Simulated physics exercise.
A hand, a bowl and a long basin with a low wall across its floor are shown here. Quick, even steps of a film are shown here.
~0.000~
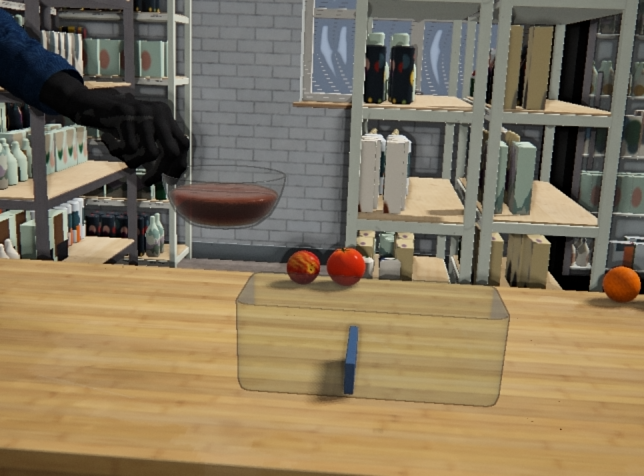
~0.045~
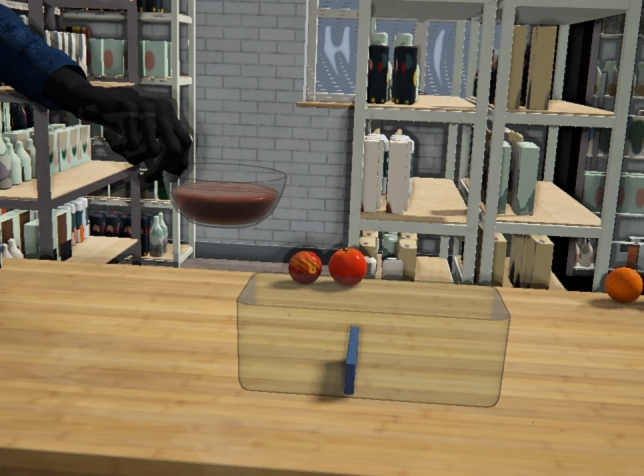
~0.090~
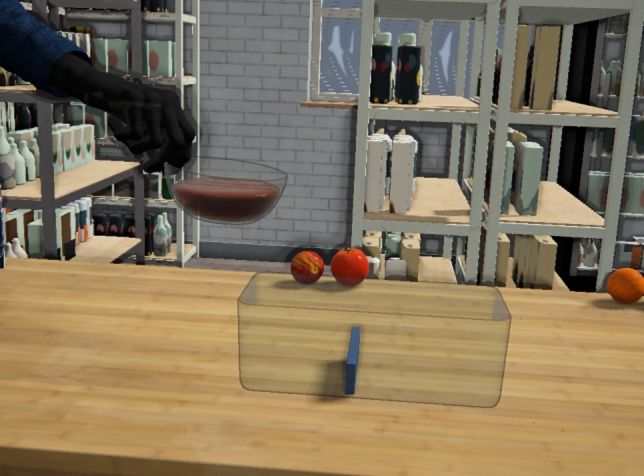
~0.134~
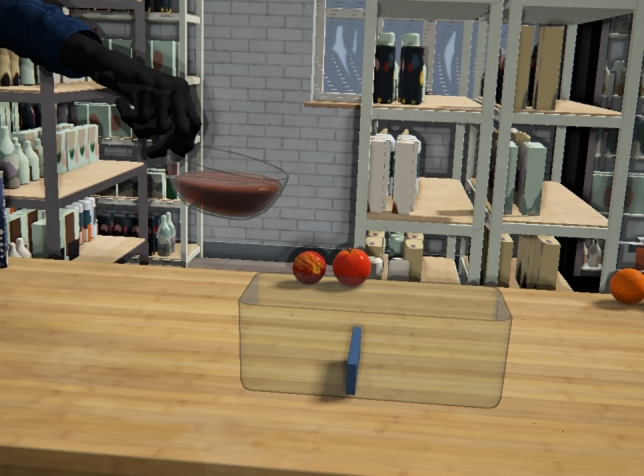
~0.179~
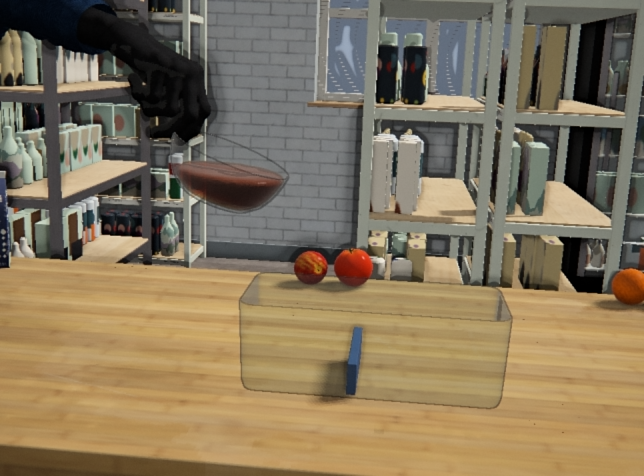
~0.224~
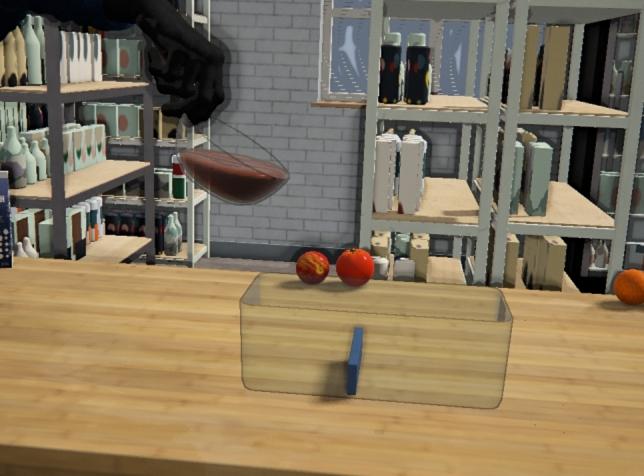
A black-gloved hand tilting a glass bowl of reddish-brown tea rightward above a wooden counter with a clear, low-walled basin.
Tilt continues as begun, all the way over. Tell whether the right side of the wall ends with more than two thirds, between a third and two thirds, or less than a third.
High range.
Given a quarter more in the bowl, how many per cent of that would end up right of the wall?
75 per cent or so.
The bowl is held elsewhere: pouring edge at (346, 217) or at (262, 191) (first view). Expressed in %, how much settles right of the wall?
85 %, then 40 %.
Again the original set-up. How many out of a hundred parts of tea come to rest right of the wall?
75 % or thereabouts.
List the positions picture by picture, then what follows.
In the first frame, it leans 0°; its right rim is at (285, 178); the tea meets the walls at (173, 188) and (279, 194); the long basin's rim runs from (245, 288) to (502, 303); the wall's top is at (352, 345).
In the second frame, it leans 1°; its right rim is at (285, 178); the tea meets the walls at (173, 187) and (280, 193).
In the third frame, it leans 6°; its right rim is at (286, 179); the tea meets the walls at (174, 183) and (281, 189).
In the fourth frame, it leans 12°; its right rim is at (287, 179); the tea meets the walls at (176, 175) and (283, 185).
In the fifth frame, it leans 21°; its right rim is at (287, 179); the tea meets the walls at (178, 164) and (285, 178).
In the sixth frame, it leans 32°; its right rim is at (288, 180); the tea meets the walls at (182, 150) and (283, 170).
After 0.48 s the tilt is 90° and 24 per cent is still to pour, 5 is left of the wall and 0 right of it.
After 0.67 s the tilt is 97° and 0 per cent is still to pour, 9 is left of the wall and 79 right of it.
After 0.87 s the tilt is 97° and 0 per cent is still to pour, 19 is left of the wall and 74 right of it.
After 1.08 s the tilt is 97° and 0 per cent is still to pour, 22 is left of the wall and 74 right of it.
In the end 22 per cent lies left of the wall, 74 right of it and 4 outside.
